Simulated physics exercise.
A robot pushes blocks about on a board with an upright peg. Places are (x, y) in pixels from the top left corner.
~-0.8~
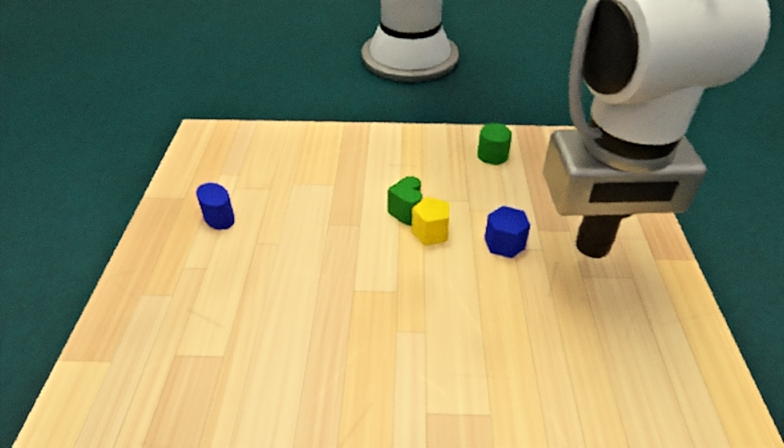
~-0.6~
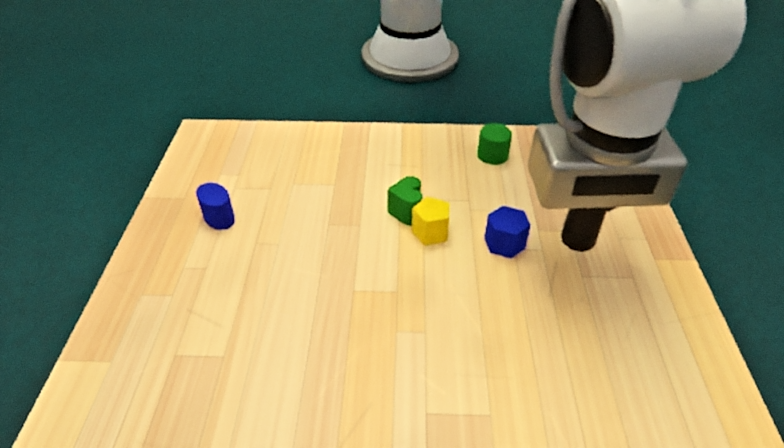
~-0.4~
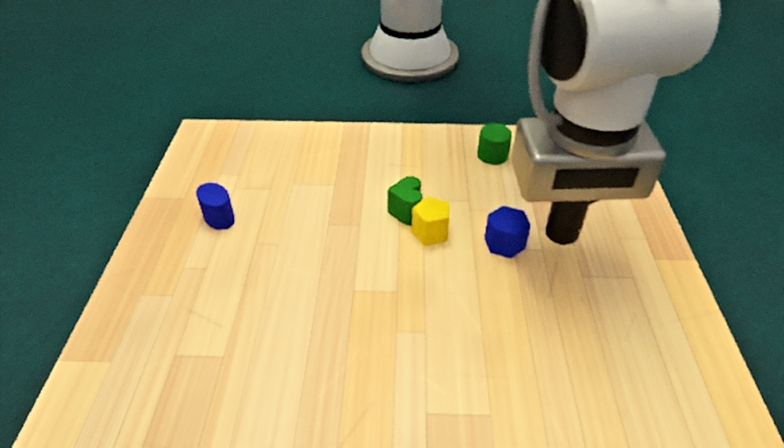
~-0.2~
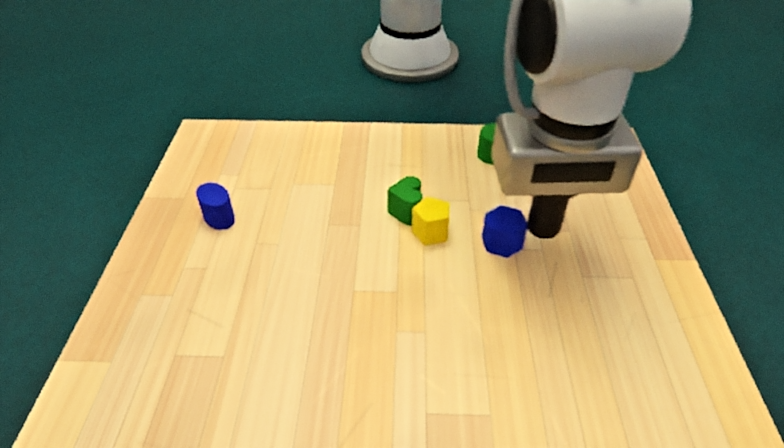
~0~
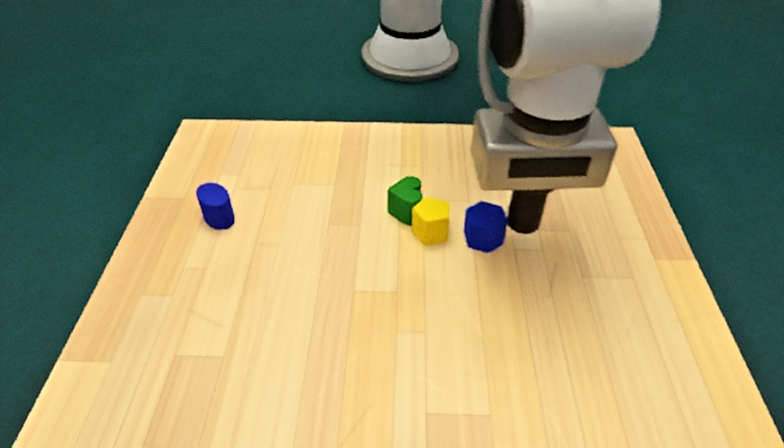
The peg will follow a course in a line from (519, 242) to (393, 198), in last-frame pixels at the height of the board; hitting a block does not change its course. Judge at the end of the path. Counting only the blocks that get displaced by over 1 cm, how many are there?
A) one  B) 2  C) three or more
The one that fits is C, three or more.
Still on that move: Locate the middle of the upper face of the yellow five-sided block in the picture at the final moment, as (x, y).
It is going to be at (370, 218).
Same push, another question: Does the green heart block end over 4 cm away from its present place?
Yes - that is the case.
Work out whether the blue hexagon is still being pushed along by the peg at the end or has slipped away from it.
At the end of the path, the peg has already lost the blue hexagon, which lies beside or behind it.
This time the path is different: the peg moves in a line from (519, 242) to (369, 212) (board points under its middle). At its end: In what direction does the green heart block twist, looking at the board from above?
In a top view, it turns clockwise.
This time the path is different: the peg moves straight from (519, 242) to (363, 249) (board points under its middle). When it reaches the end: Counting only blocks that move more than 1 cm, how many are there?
I expect three or more blocks to be moved by more than 1 cm.
What follows on the original path. One third of the way, peg at (477, 209); green heart block at (395, 186), turned 50° clockwise; yellow five-sided block at (407, 209), turned 25° anticlockwise; blue hexagon at (441, 203), turned 15° anticlockwise.
Two thirds of the way, peg at (433, 194); green heart block at (378, 181), turned 55° clockwise; yellow five-sided block at (375, 214), turned 55° anticlockwise; blue hexagon at (400, 196), turned 45° anticlockwise.
At the end, peg at (393, 181); green heart block at (356, 175), turned 65° clockwise; yellow five-sided block at (370, 218), turned 80° anticlockwise; blue hexagon at (372, 192), turned 100° anticlockwise.
